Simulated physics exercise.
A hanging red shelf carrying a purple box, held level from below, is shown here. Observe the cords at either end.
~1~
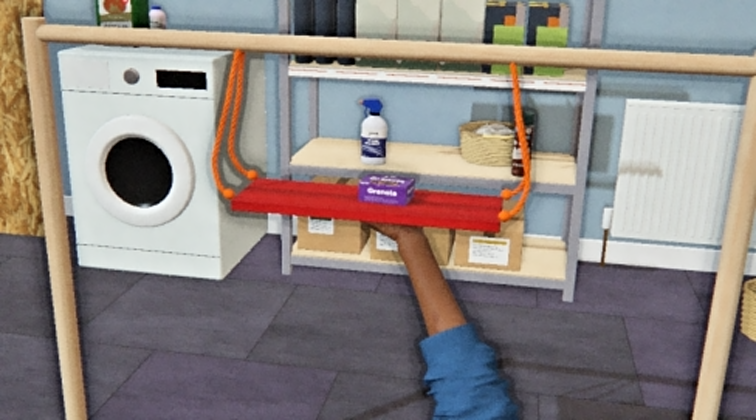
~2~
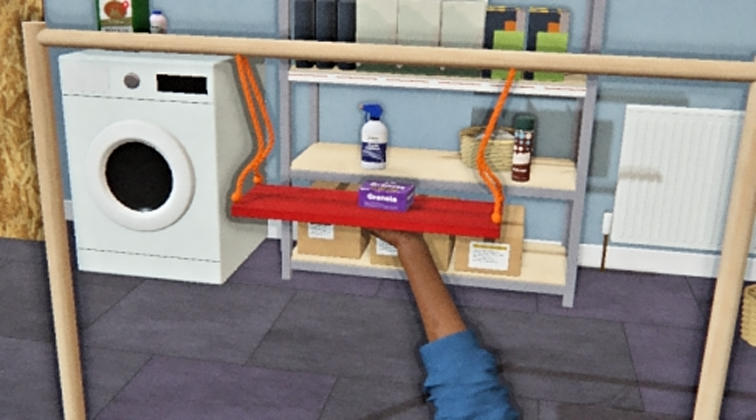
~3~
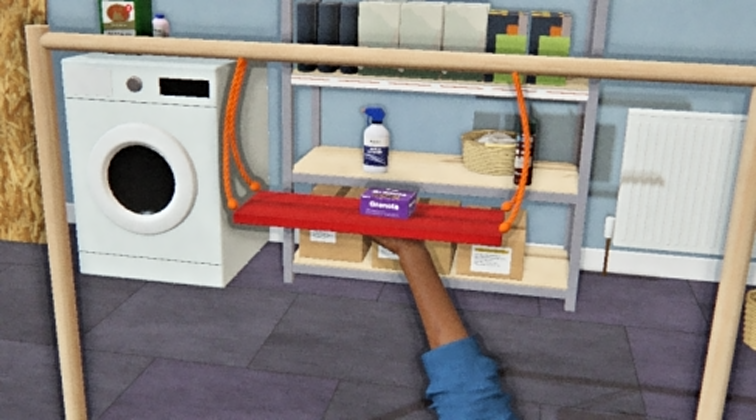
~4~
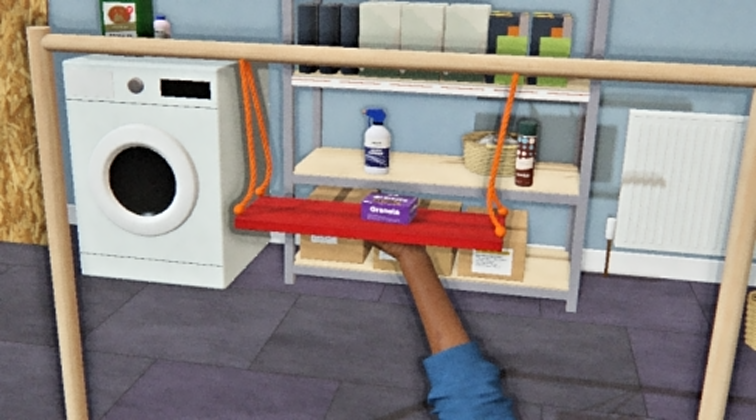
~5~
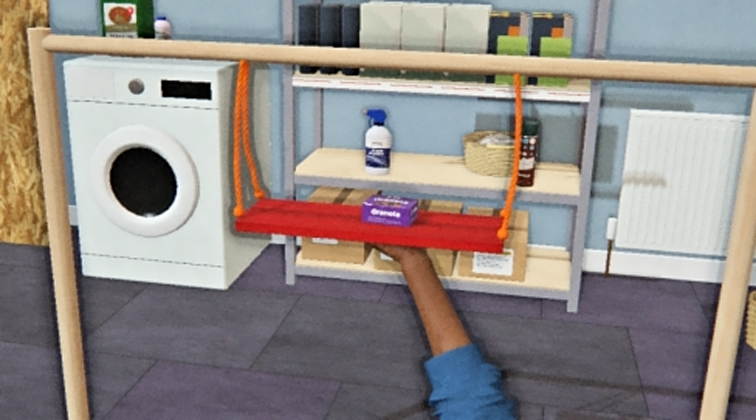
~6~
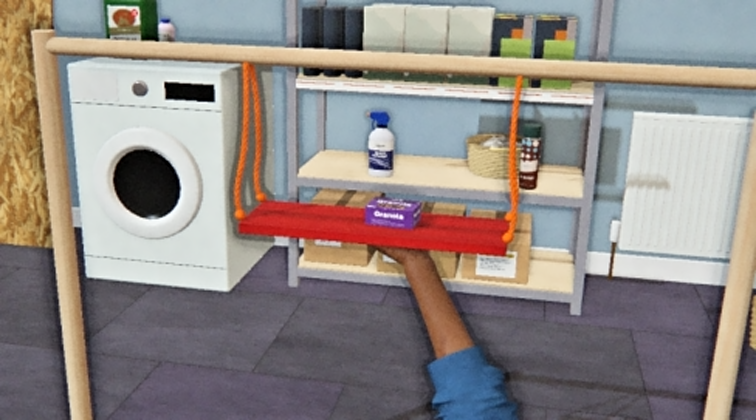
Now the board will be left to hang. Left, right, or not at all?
Holds its spot.
Then, 0.44 s after the last picture, board level; box on the board near (393, 216).
At rest, board level; box on the board near (393, 217). The purple box stays on the board.
